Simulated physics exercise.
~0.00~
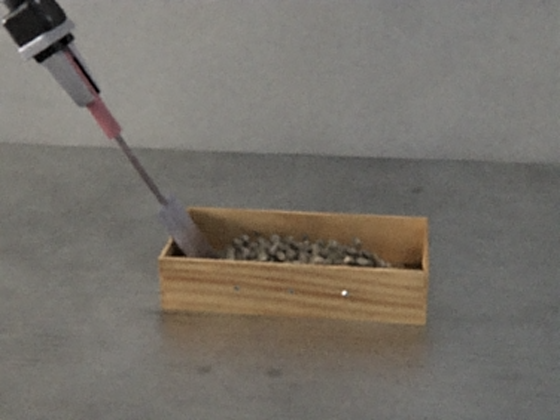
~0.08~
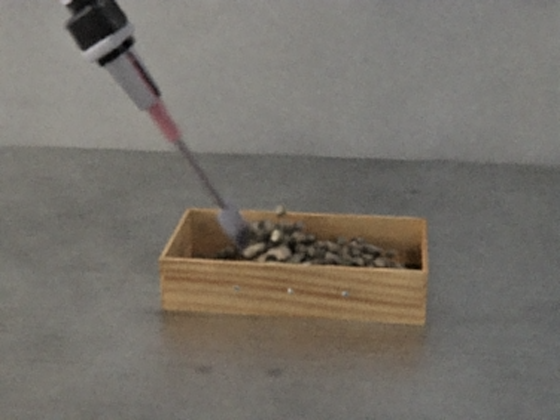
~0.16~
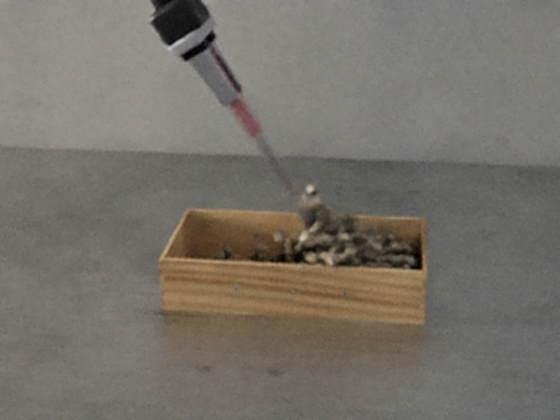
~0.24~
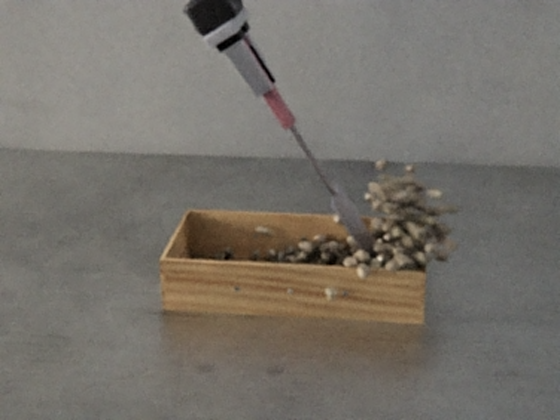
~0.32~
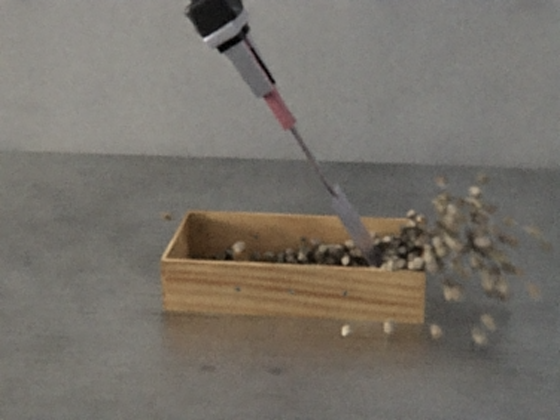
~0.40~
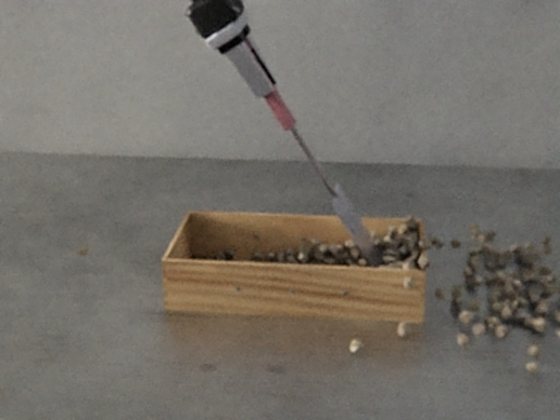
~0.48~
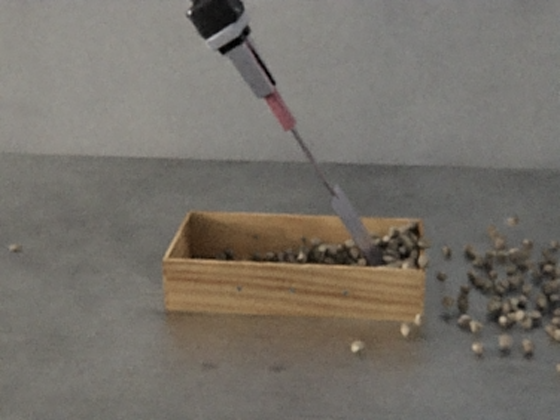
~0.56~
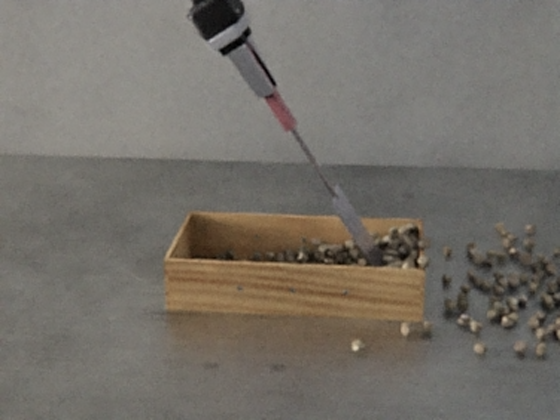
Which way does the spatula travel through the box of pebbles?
The spatula travels to the right, going from the left end of the box towards the right end.
